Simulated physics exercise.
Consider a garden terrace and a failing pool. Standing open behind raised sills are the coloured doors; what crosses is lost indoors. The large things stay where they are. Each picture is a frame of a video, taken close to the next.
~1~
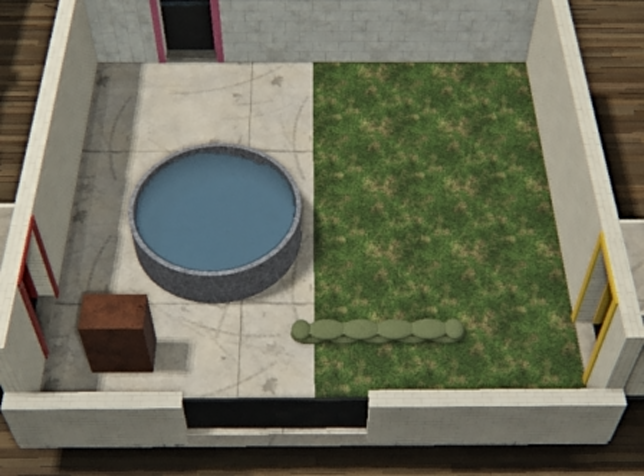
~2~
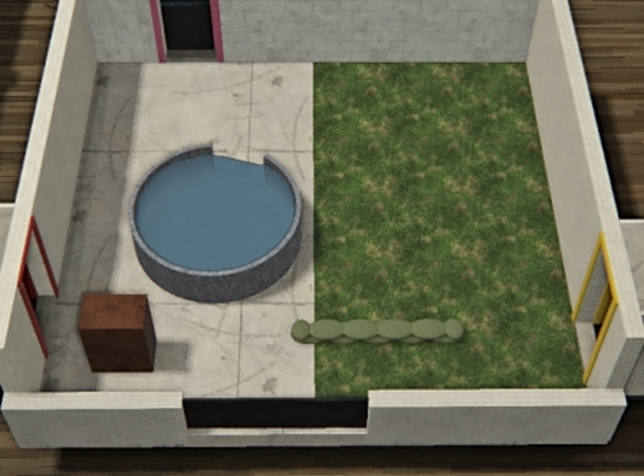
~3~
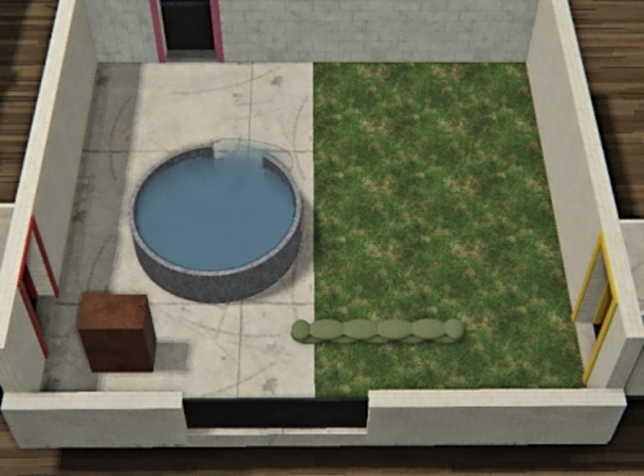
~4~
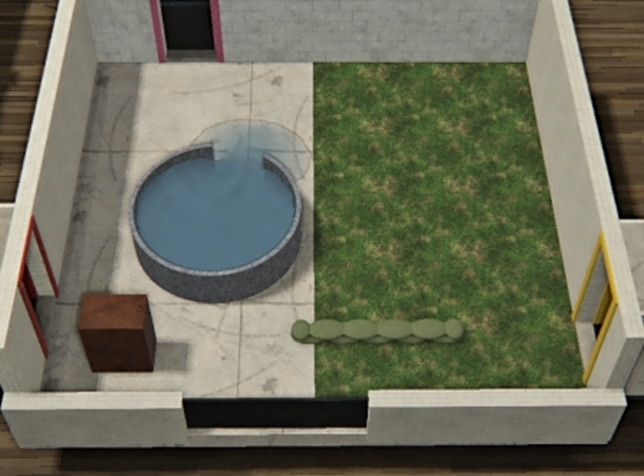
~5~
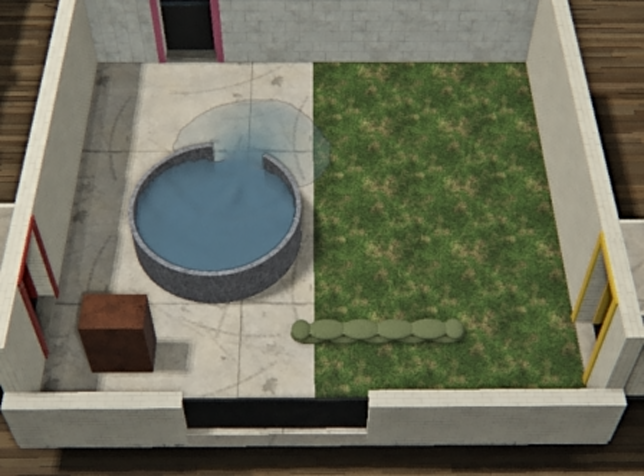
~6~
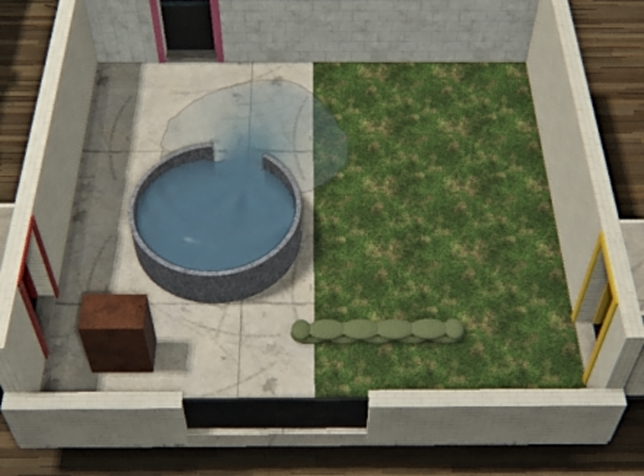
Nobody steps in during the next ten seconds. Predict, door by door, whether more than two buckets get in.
The yellow door does not surpass two buckets. The red door does not surpass two buckets. The pink door surpasses two buckets.
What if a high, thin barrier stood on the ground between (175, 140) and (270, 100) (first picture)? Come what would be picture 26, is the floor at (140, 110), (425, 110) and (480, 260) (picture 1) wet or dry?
As listed: Free of water, under water, no water.
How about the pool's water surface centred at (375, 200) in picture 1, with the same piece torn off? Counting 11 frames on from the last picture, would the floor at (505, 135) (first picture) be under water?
Answer: Submerged.
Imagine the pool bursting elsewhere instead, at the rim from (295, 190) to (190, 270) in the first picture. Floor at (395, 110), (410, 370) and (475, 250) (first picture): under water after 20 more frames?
Point one not reached; point two reached; point three reached.
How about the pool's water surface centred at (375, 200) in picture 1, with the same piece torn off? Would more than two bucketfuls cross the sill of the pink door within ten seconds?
Result - pink undershoots.
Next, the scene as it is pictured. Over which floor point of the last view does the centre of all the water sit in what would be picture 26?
The water's centre sits above (259, 172).
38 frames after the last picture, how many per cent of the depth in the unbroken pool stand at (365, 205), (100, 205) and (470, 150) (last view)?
I'd put them at close to 4 per cent, then 4 per cent, then 12 per cent.
A moment on, water covers 20 % of the floor; the yellow door not reached, the red door not reached, the pink door wet at the sill, nothing in.
Next, water covers 25 % of the floor; the yellow door not reached, the red door not reached, the pink door over two buckets in.
Then, water covers 35 % of the floor; the yellow door not reached, the red door not reached, the pink door far over two buckets in.
Later, water covers 55 % of the floor; the yellow door not reached, the red door not reached, the pink door far over two buckets in.
In the end, water covers 75 % of the floor; the yellow door wet at the sill, nothing in, the red door wet at the sill, nothing in, the pink door far over two buckets in.
